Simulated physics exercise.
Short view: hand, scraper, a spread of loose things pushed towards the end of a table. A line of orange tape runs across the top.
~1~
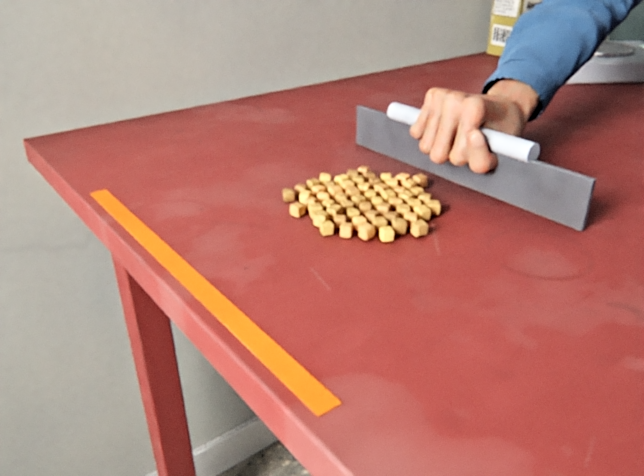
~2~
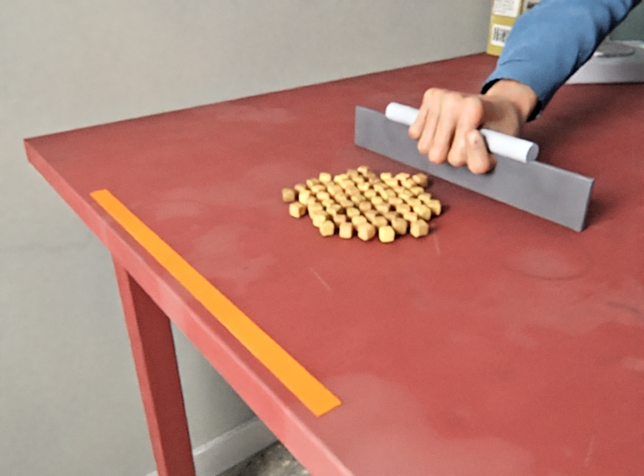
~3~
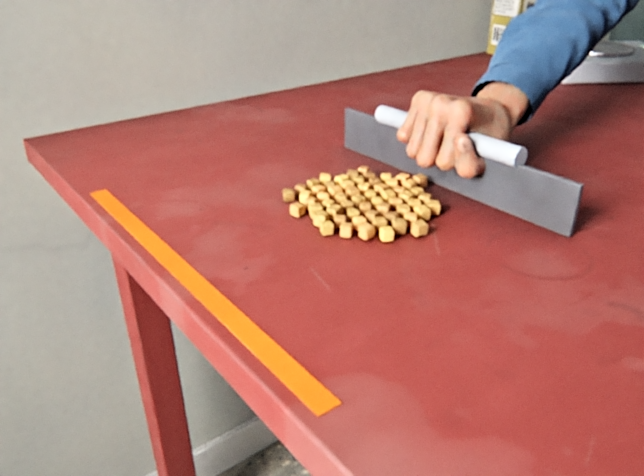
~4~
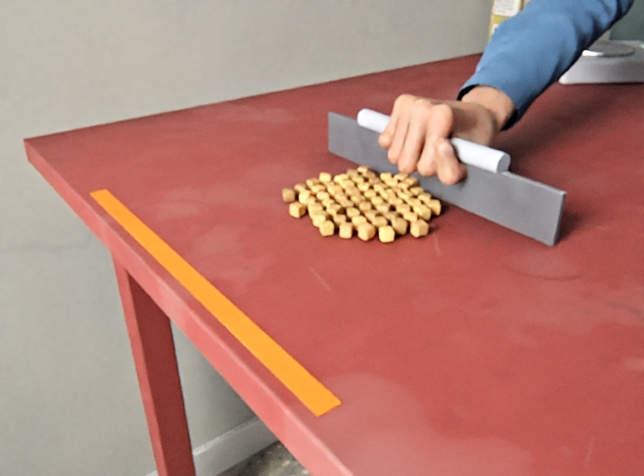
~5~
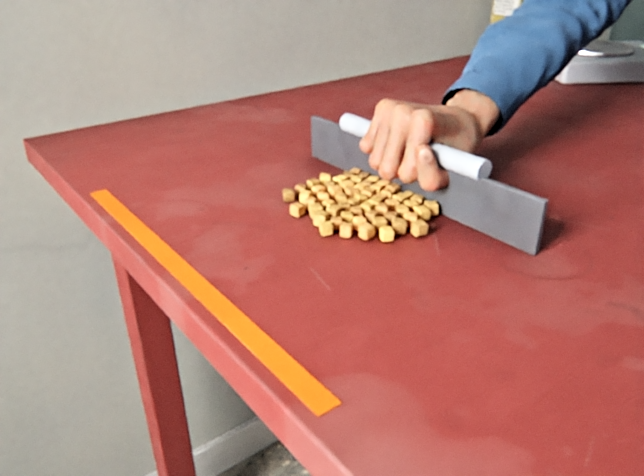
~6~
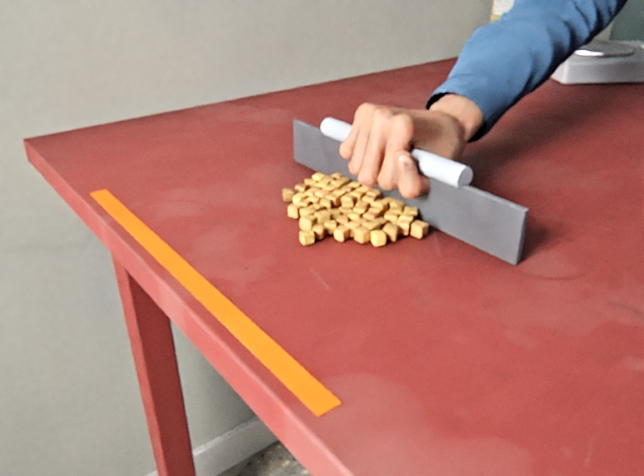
The clip shows a hand holding a grey scraper by its white handle on a red table with orange tape near its edge, then sliding it leftward into small wooden cubes, bunching them together and pushing many along.
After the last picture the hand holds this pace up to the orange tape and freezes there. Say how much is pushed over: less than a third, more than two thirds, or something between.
Higher than two thirds.
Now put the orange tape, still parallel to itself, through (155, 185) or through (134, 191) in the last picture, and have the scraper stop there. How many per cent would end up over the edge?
First try close to 10 percent, second try close to 40 percent.
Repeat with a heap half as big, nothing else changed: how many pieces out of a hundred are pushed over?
About 90 %.
Just after the last frame, scraper still moving, near (287, 186); heap all on the table, its front near (196, 247).
A moment on, scraper stopped at the orange tape; heap the larger part over the edge.
Further on, scraper stopped at the orange tape; heap almost all over the edge.
When it is over, scraper stopped at the orange tape; heap almost all over the edge.
